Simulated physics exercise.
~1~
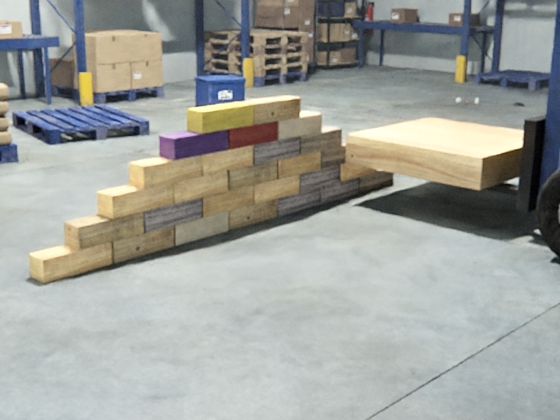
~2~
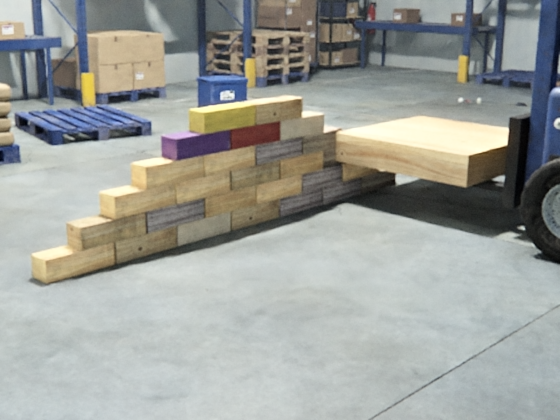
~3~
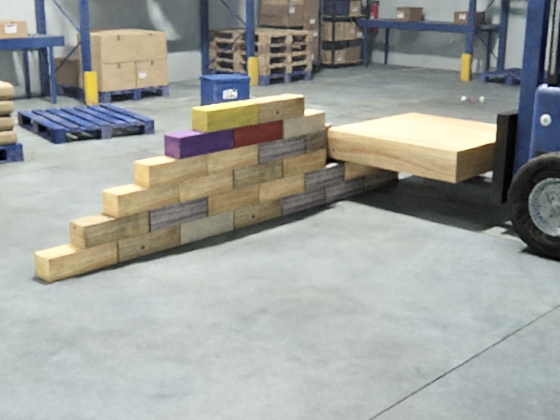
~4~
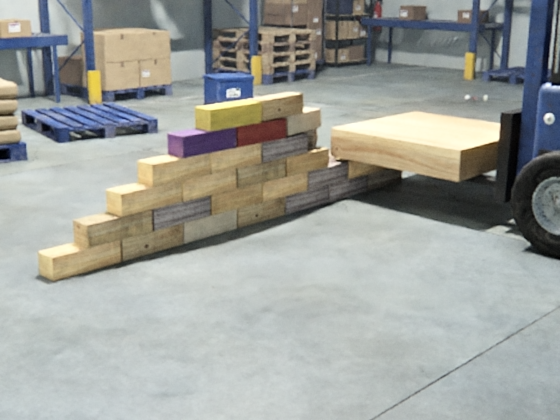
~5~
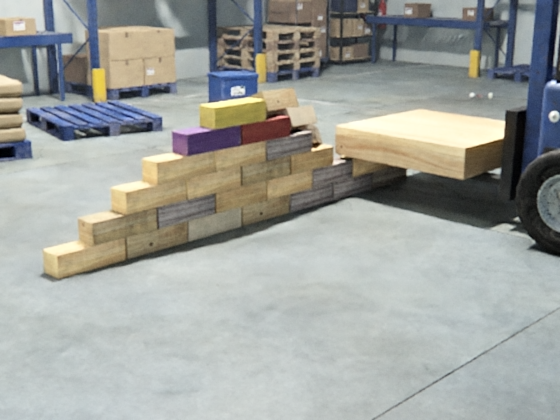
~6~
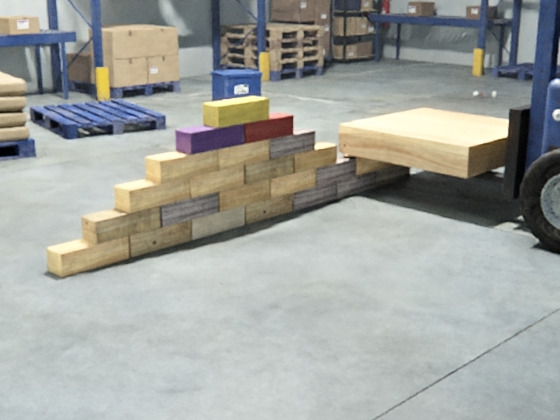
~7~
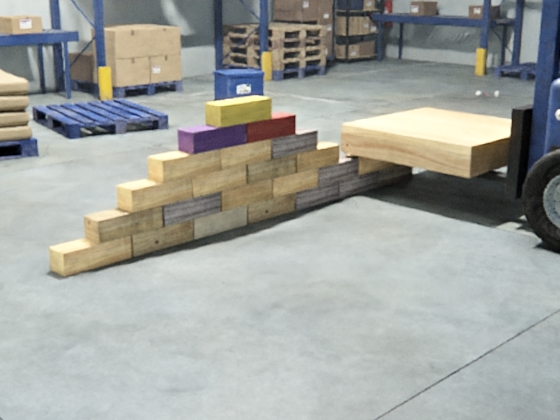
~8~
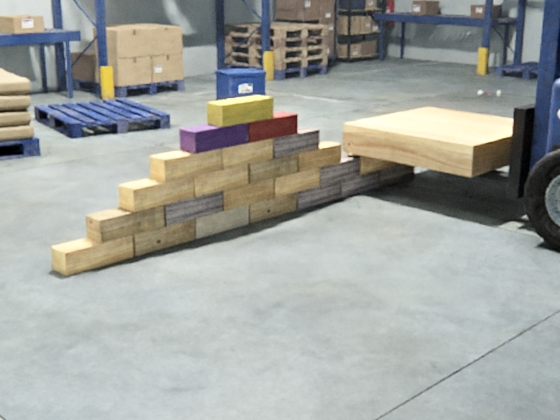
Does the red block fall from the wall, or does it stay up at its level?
The red block stays up at its level, still next to the purple one and beneath the yellow one.
A forklift with a thick, pale wooden slab on its raised forks moves left toward a stepped wall of timber blocks in a warehouse. The slab meets the upper part of the wall on its right side, and the pale block beside the yellow one on the top row starts to shift left. The forklift stops, and that block tilts and drops out of sight behind the wall. The yellow block stays on top, above the purple and red ones. At the end the slab hangs still beside the wall, most of which remains standing.
